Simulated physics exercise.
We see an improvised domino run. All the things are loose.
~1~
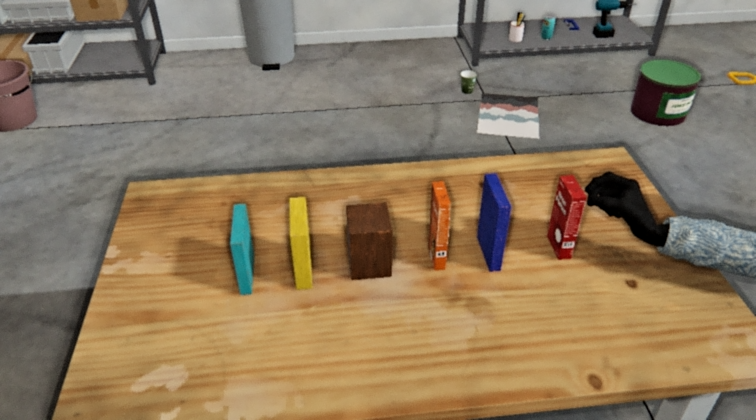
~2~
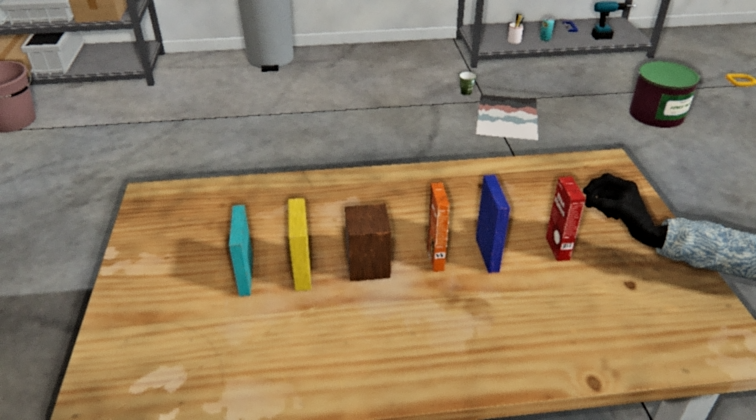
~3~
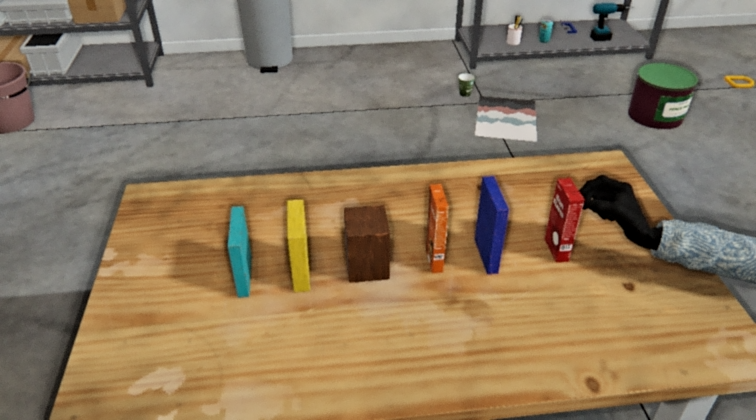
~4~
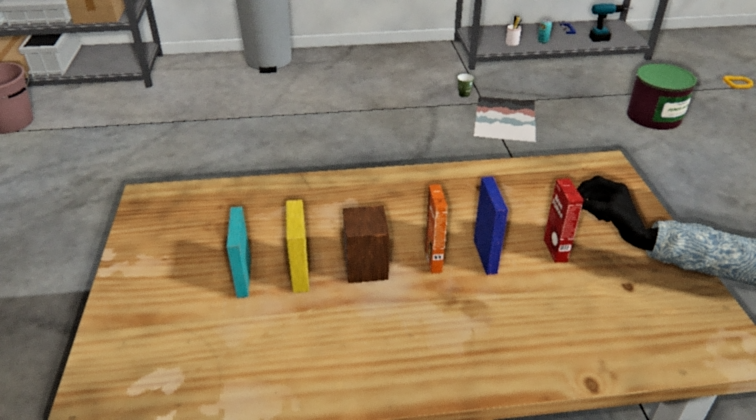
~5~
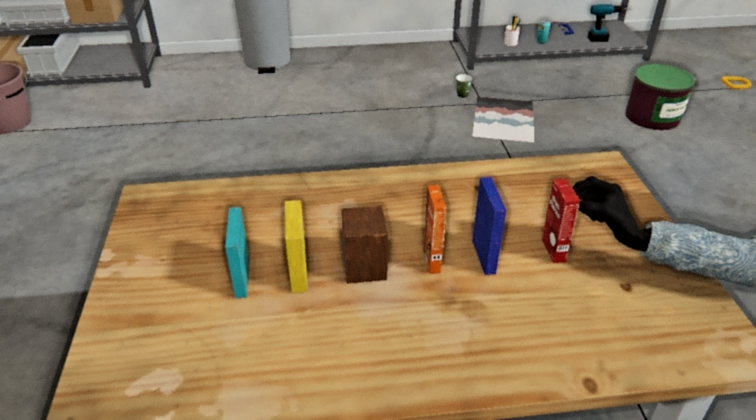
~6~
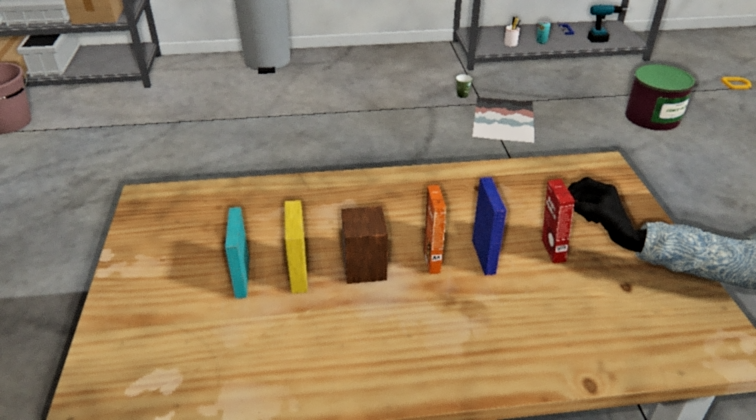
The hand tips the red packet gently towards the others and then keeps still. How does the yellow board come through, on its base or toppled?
The yellow board stays upright.
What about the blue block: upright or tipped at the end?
The blue block tips over.
Then, 0.50 s on from there, red packet 56° over; blue block turned 7° from how it was put.
Then, 0.80 s on from there, red packet 78° over; blue block turned 61° from how it was put; orange packet turned 36° from how it was put.
In the end, toppled on the table, blue block; moved from the start, orange packet; the other 2 unmoved. At the end, from the last picture's camera, yellow board near (296, 247).
